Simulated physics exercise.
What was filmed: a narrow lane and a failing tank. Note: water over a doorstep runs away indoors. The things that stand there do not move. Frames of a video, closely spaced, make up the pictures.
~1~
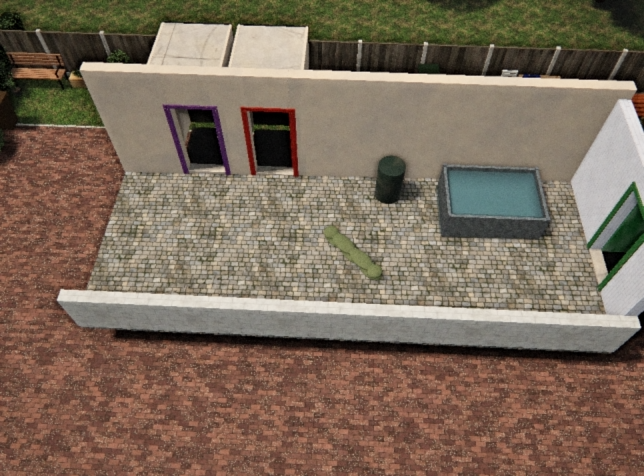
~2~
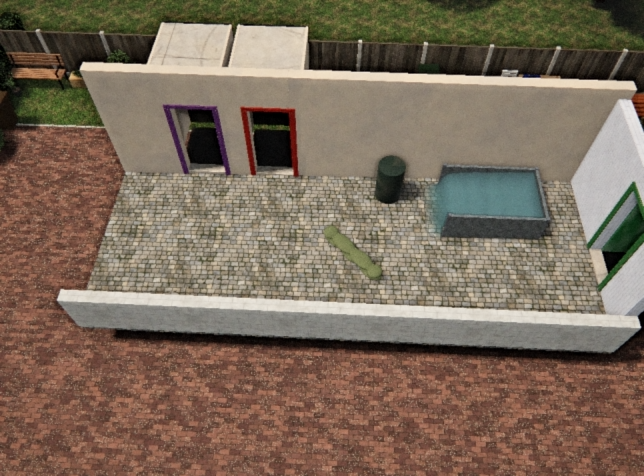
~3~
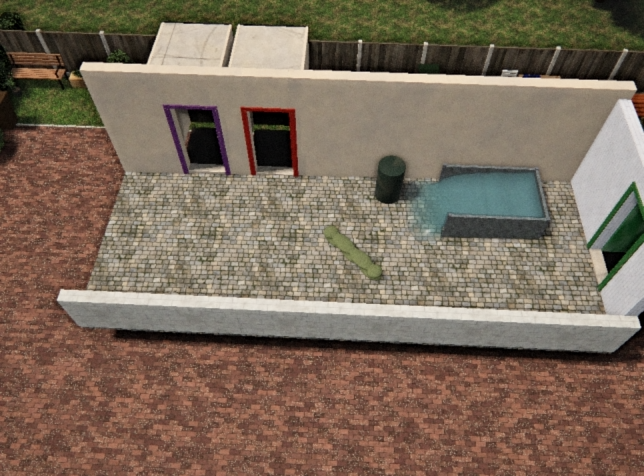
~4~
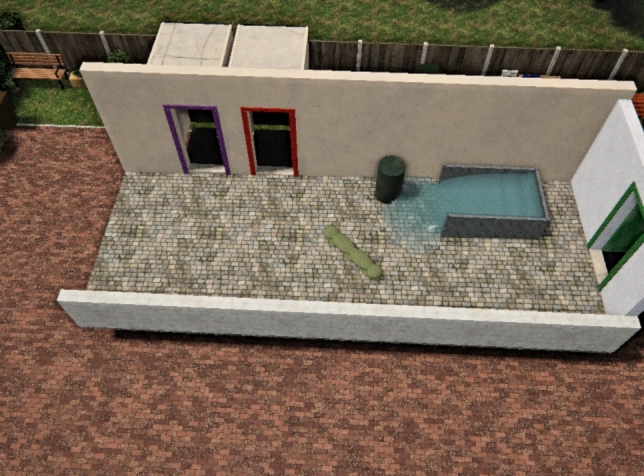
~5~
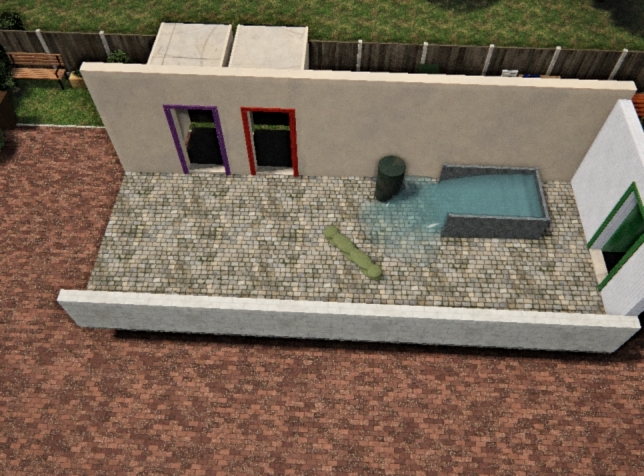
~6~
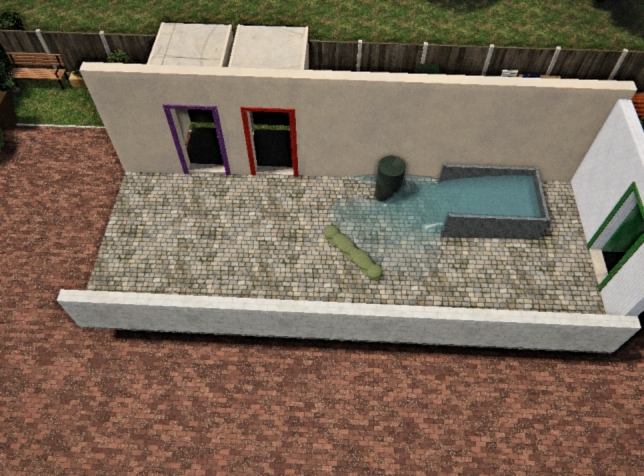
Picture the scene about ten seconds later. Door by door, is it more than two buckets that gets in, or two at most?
Green door - two at most; red door - more than two; purple door - two at most.
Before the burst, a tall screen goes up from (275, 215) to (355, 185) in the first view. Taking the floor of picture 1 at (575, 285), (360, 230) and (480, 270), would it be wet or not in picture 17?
The first is still bare, the second inundated and the third still bare.
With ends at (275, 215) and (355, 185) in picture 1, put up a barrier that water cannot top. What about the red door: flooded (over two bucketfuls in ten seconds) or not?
Note: Red remains beneath.
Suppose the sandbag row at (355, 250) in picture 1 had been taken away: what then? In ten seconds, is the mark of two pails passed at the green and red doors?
Green: Remains below; red: Remains below.
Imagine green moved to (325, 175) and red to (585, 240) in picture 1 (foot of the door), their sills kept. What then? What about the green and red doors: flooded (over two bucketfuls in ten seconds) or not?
I'd say the green door beats the mark and the red door remains short of it.
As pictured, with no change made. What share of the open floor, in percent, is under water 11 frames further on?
Close to 45 in a hundred, I think.
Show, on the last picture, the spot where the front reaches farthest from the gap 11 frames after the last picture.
My best guess is about (148, 232).
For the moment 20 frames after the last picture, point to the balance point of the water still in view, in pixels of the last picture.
Close to pixel (351, 223).
A moment on, water covers 25 % of the floor; the green door not reached, the red door wet at the sill, nothing in, the purple door not reached.
Next, water covers 45 % of the floor; the green door not reached, the red door wet at the sill, nothing in, the purple door not reached.
Then, water covers 60 % of the floor; the green door not reached, the red door under two buckets in, the purple door under two buckets in.
Later, water covers 75 % of the floor; the green door not reached, the red door over two buckets in, the purple door under two buckets in.
In the end, water covers 60 % of the floor; the green door wet at the sill, nothing in, the red door over two buckets in, the purple door under two buckets in.
